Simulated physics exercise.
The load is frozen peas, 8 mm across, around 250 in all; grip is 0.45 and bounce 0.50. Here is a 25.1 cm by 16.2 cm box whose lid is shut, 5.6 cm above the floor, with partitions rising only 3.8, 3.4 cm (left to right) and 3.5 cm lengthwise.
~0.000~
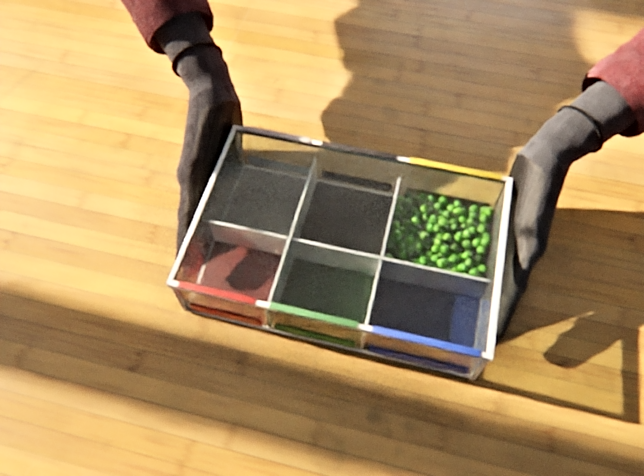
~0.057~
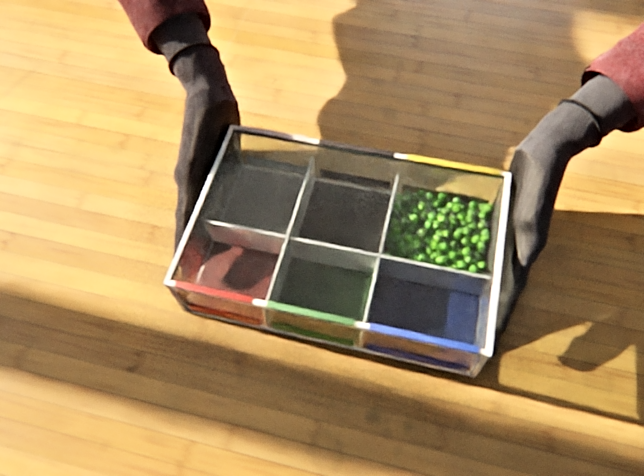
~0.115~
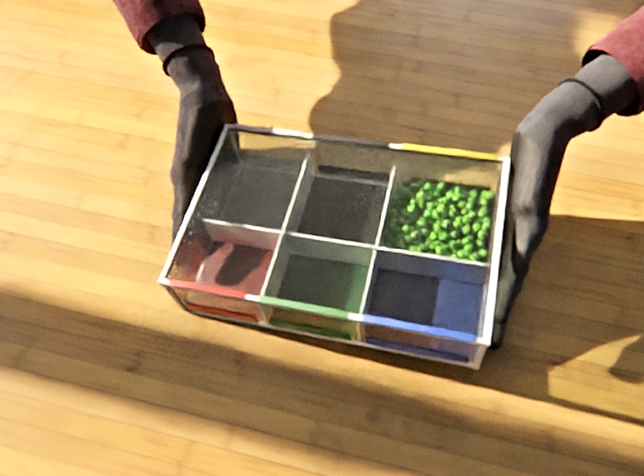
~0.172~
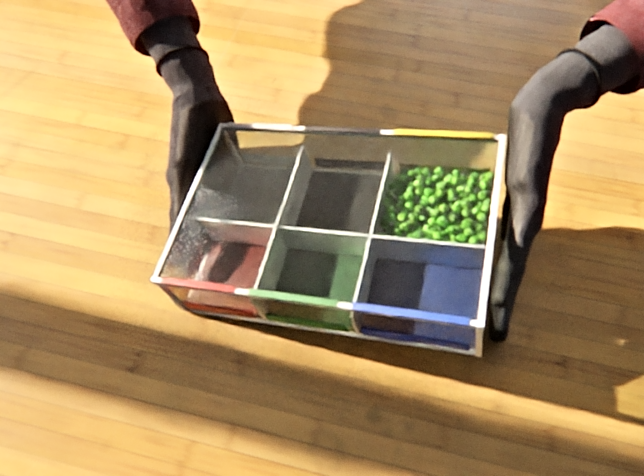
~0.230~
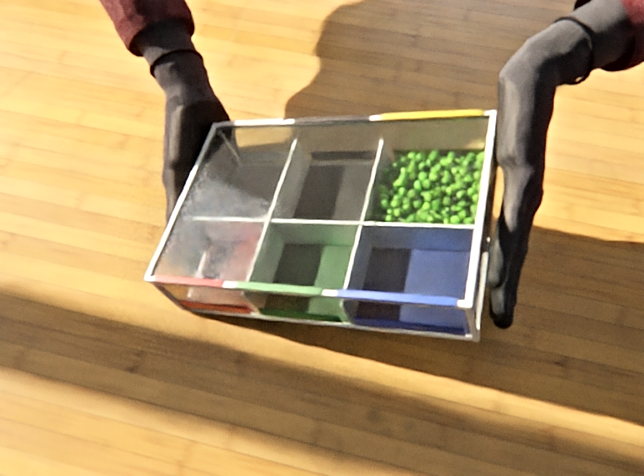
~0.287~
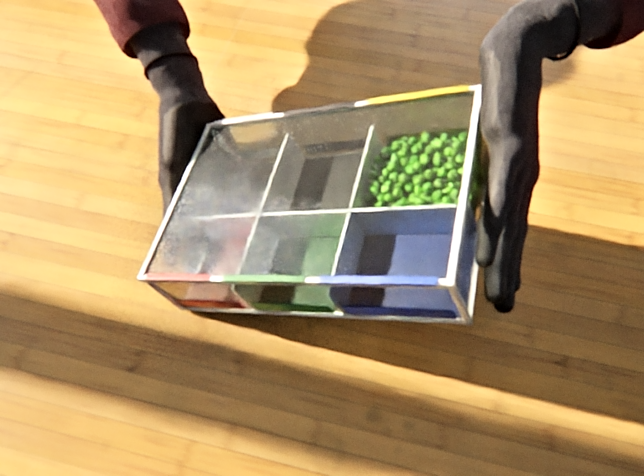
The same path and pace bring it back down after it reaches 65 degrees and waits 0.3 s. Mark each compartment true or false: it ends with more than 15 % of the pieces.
Red: False, blue: False, green: False, yellow: True, white: False, black: True.
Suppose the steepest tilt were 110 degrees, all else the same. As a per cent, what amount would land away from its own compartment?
That works out to close to 100 percent.
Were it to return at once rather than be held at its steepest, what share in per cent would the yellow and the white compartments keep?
Final amounts would be yellow 70% and white 5%.
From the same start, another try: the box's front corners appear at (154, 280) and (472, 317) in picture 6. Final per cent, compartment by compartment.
Red 0, blue 0, green 0, yellow 80, white 5, black 15.
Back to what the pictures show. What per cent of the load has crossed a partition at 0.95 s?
About 25 percent.
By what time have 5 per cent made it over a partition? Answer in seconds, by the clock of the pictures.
That happens at about 0.75 s on the clock.
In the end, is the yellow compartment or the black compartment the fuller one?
Yellow comes out ahead.
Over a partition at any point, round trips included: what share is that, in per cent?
Around 30 in a hundred.
Then, at 0.95 s, tilt 65 degrees; yellow 75 %, white 5 %, black 20 %.
After 1.40 s, tilt 33 degrees; yellow 70 %, white 5 %, black 20 %.
Then, at 1.92 s, tilt 0 degrees; yellow 70 %, white 5 %, black 20 %.
By 2.3 s all is still; red 0 %, blue 0 %, green 0 %, yellow 70 %, white 5 %, black 20 %.
